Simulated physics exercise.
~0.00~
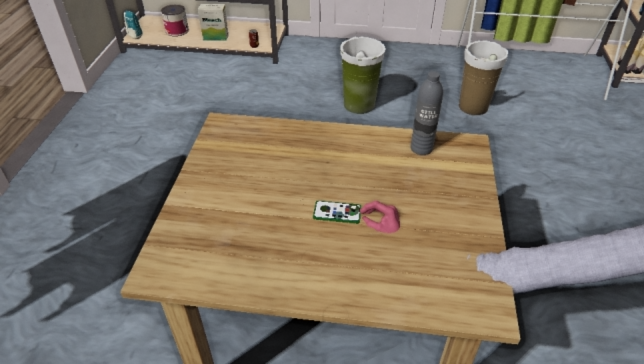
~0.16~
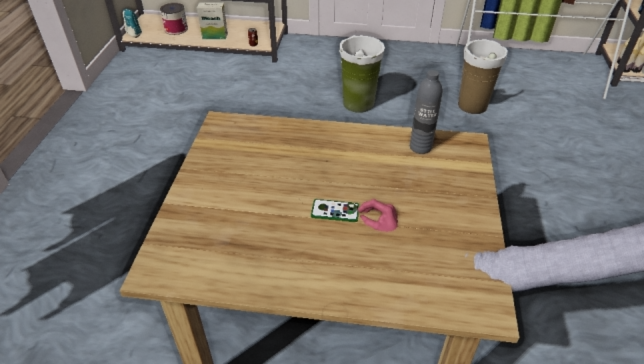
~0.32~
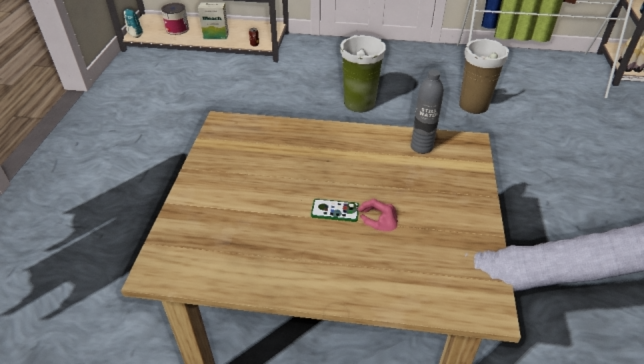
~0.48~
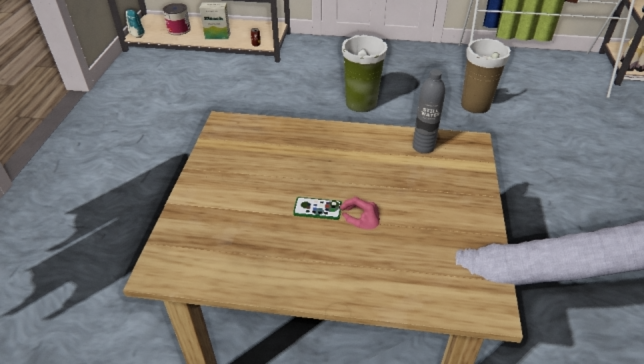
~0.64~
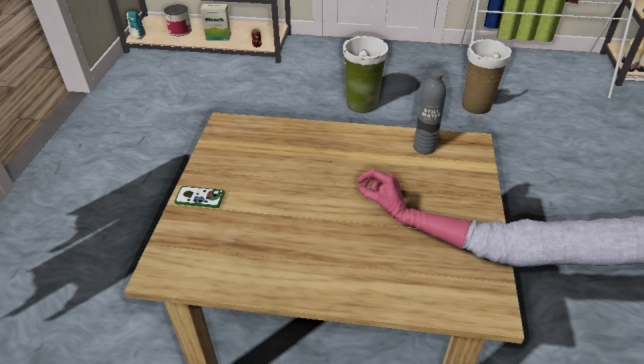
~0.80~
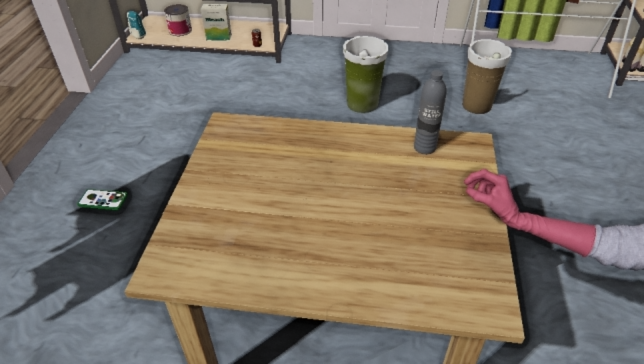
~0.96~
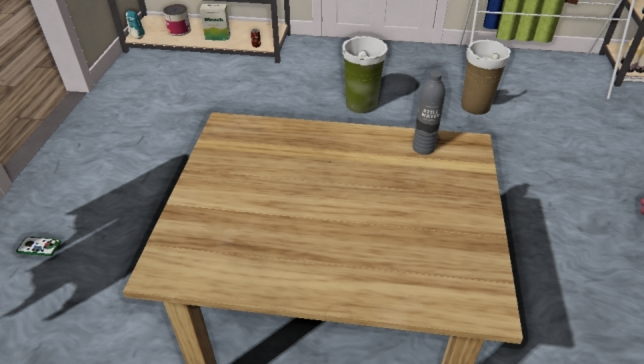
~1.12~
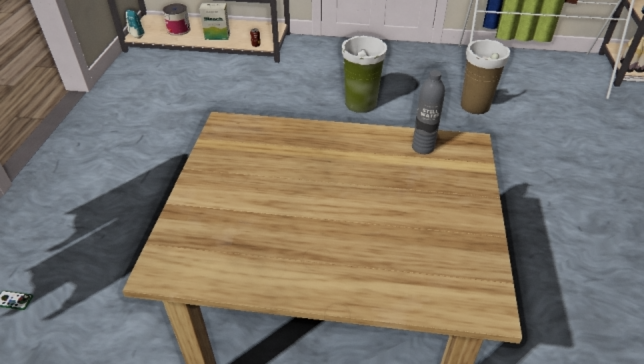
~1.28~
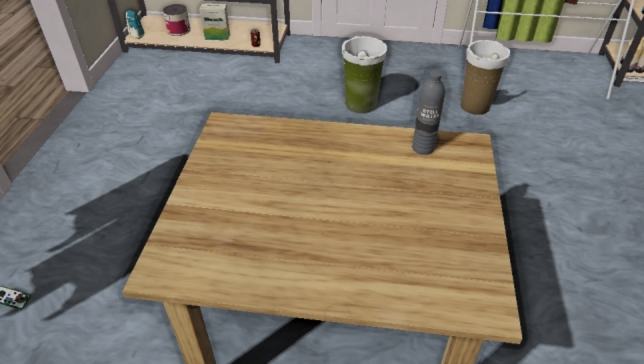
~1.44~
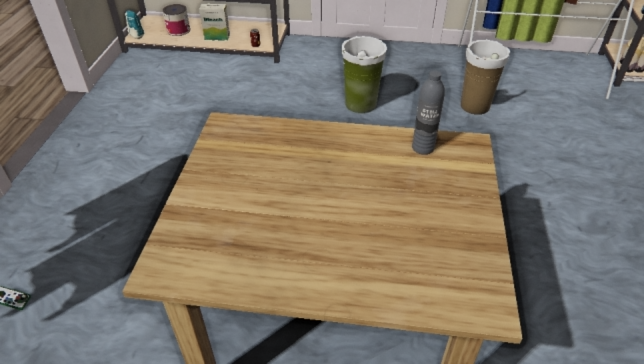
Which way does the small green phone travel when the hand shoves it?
It travels to the left, sliding across the table and going over the left edge.
Pink hand shoving a small green phone left across a wooden table and drawing back, the phone dropping to the floor.
